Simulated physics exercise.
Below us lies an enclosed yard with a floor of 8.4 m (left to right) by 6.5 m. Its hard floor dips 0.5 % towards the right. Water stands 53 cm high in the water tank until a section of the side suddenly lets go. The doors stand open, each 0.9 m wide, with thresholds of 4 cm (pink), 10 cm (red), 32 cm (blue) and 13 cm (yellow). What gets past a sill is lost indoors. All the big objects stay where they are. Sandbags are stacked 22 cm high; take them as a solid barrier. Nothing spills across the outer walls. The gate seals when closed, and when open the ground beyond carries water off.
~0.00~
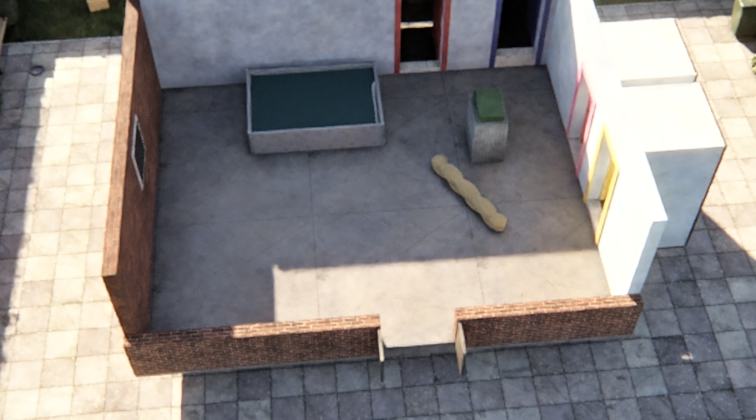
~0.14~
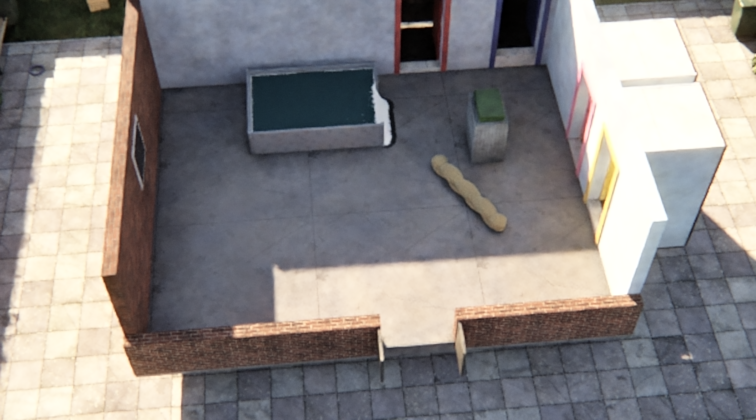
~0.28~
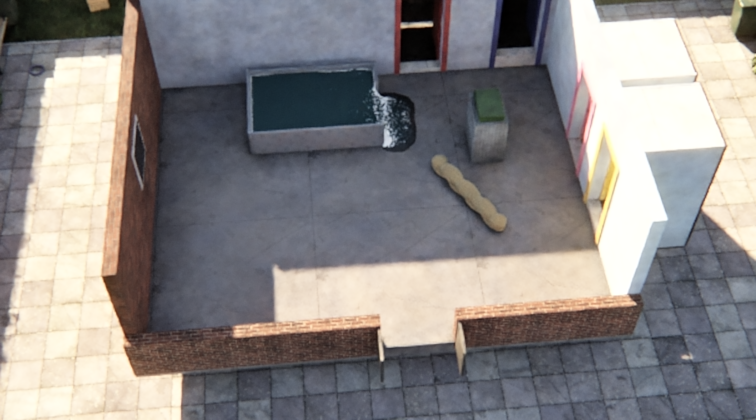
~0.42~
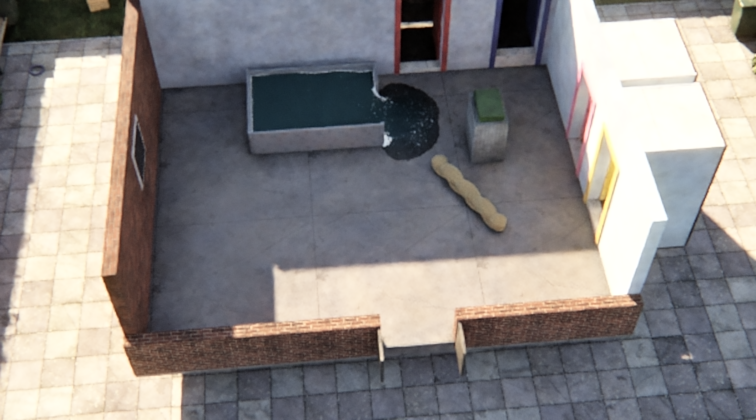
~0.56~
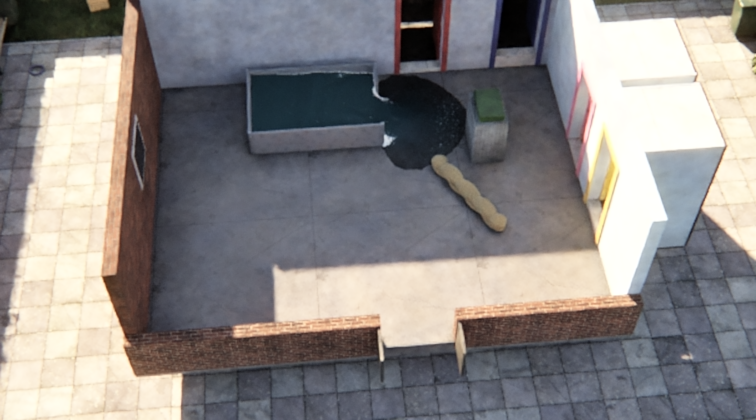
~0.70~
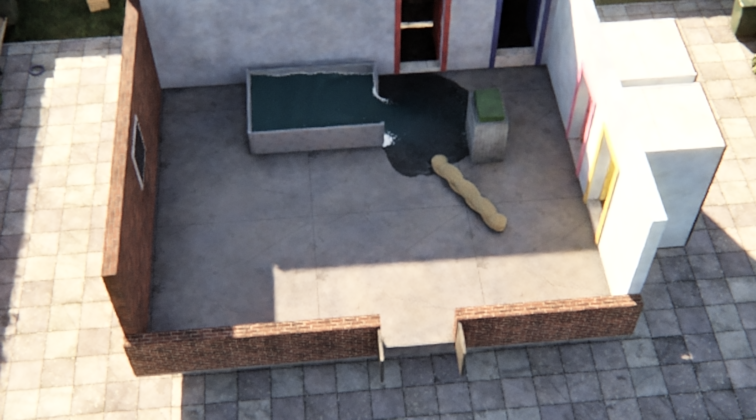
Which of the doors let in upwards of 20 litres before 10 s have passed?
The water let in: At the pink door it passes the limit; at the red door it stays under the limit; at the blue door it keeps below the limit; at the yellow door it keeps below the limit.
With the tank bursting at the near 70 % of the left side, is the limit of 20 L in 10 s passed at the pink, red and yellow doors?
Then: Pink not over, red not over, yellow below.
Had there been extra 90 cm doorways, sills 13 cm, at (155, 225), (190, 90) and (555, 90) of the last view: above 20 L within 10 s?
In turn: Not over, not over, over.
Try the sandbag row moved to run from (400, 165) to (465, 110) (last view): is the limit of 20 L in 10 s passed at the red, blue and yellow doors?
Then: Red past it, blue not over, yellow below.
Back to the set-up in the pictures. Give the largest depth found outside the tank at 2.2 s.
About 32 cm.
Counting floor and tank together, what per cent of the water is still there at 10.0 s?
Some 96 per cent remains.
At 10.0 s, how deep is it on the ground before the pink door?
Some 7.0 cm.
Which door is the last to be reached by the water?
Last comes the yellow one.
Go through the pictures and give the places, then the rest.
Still water, 53 cm deep, in the water tank at (314, 100), in the first frame.
Water pours out at (378, 117) and has run 0.6 m, to (382, 100); typically 10 cm deep outside, 53 cm at the water tank's back, in the second frame.
Water pours out at (378, 117) and has run 0.9 m, to (408, 103); typically 9 cm deep outside, 53 cm at the water tank's back, in the third frame.
The front is at (431, 103), 1.3 m from the gap at (378, 118); 1.9 m2 of floor is under water; 53 cm left at the back of the water tank, in the fourth frame.
The front is at (460, 108), 1.8 m from the gap at (378, 118); 3.1 m2 of floor is under water; 53 cm left at the back of the water tank, in the fifth frame.
The front is at a hidden place, 2.3 m from the gap at (378, 117); 4.2 m2 of floor is under water; 53 cm left at the back of the water tank, in the sixth frame.
After 1.4 s water covers 15 % of the floor and is deepest (30 cm) near (466, 139); pink door not reached, red door 6 cm at the sill, 0 L in, blue door not reached, yellow door not reached.
After 2.2 s water covers 20 % of the floor and is deepest (32 cm) near (536, 72); pink door 4 cm at the sill, 0 L in, red door 3 cm at the sill, 0 L in, blue door 12 cm at the sill, 0 L in, yellow door not reached.
After 3.5 s water covers 30 % of the floor and is deepest (28 cm) near (528, 73); pink door 8 cm at the sill, 2 L in, red door 4 cm at the sill, 0 L in, blue door 26 cm at the sill, 0 L in, yellow door 15 cm at the sill, 0 L in.
After 6.0 s water covers 40 % of the floor and is deepest (19 cm) near (573, 320); pink door 7 cm at the sill, 25 L in, red door 8 cm at the sill, 0 L in, blue door 13 cm at the sill, 0 L in, yellow door 8 cm at the sill, 3 L in.
After 10.0 s water covers 70 % of the floor and is deepest (12 cm) near (608, 300); pink door 7 cm at the sill, 54 L in, red door 6 cm at the sill, 0 L in, blue door 8 cm at the sill, 0 L in, yellow door 9 cm at the sill, 3 L in.
